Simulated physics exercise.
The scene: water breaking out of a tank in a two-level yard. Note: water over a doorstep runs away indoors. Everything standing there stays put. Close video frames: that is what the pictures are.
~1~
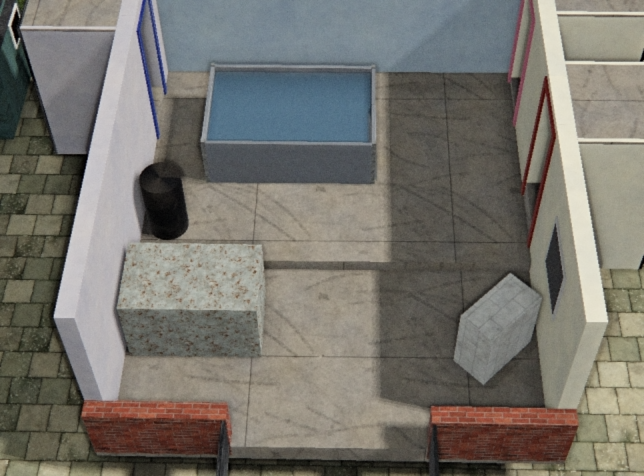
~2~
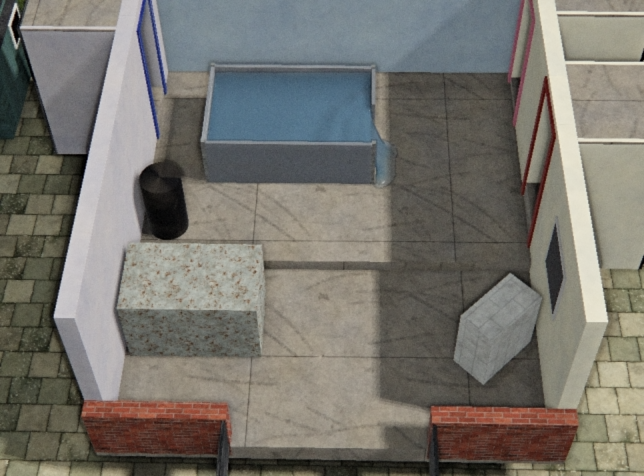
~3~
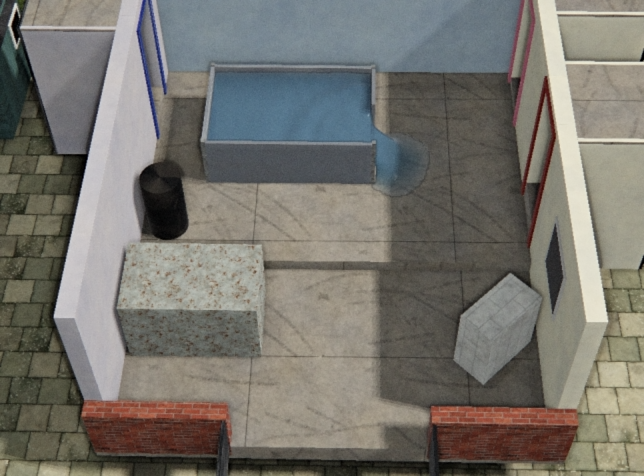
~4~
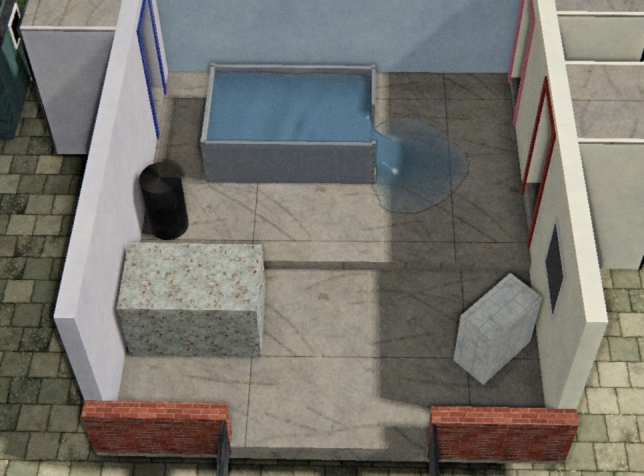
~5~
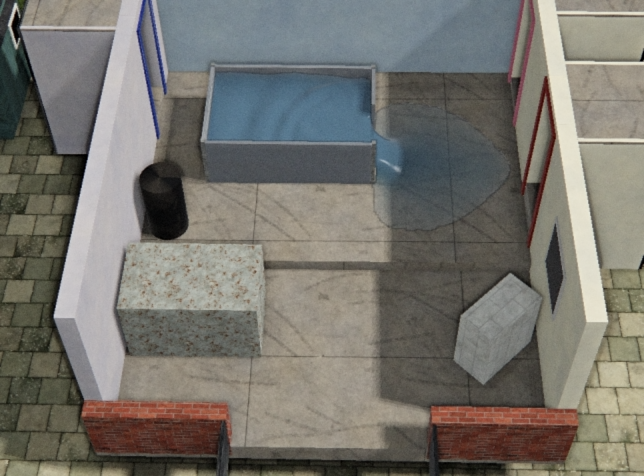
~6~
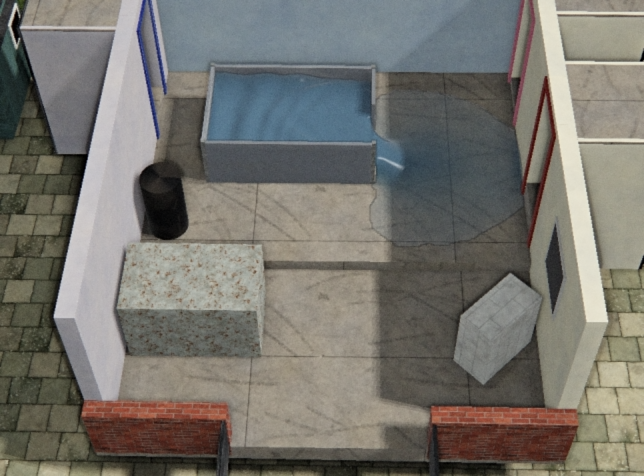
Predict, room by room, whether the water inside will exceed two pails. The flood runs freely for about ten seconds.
Red door: Does not exceed two pails. Blue door: Does not exceed two pails. Pink door: Exceeds two pails.
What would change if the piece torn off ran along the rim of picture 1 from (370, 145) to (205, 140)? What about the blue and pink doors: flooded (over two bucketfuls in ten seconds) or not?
The blue one falls short, the pink one falls short.
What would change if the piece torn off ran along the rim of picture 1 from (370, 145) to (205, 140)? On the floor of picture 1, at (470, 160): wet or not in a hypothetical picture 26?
Answer: Bone-dry.
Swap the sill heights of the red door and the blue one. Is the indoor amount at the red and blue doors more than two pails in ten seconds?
Log: Red door surpasses it; blue door fails to reach it.
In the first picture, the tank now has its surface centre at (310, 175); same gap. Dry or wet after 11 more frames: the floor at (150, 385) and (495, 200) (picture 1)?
Bone-dry, soaked.
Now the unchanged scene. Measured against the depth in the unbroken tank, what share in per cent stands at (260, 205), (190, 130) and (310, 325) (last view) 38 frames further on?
0, 6 and 6 in a hundred, in turn.
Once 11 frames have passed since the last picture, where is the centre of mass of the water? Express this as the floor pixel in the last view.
It is around (369, 160).
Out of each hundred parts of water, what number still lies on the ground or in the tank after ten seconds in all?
Result: Close to 82 %.
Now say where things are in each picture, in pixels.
In the first frame, still water in the tank at (291, 107).
In the second frame, the front is at (377, 186), out from the gap at (371, 148).
In the third frame, the front is at (422, 152), out from the gap at (371, 150).
In the fourth frame, water pours out at (371, 152) and has run to (465, 166).
In the fifth frame, water pours out at (371, 152) and has run to (504, 172).
In the sixth frame, the front is at (522, 198), out from the gap at (371, 151).
A moment on, water covers 25 % of the floor; the red door wet at the sill, nothing in, the blue door not reached, the pink door under two buckets in.
Next, water covers 30 % of the floor; the red door wet at the sill, nothing in, the blue door not reached, the pink door under two buckets in.
Then, water covers 55 % of the floor; the red door under two buckets in, the blue door not reached, the pink door over two buckets in.
Later, water covers 80 % of the floor; the red door under two buckets in, the blue door wet at the sill, nothing in, the pink door far over two buckets in.
In the end, water covers 95 % of the floor; the red door under two buckets in, the blue door wet at the sill, nothing in, the pink door far over two buckets in.
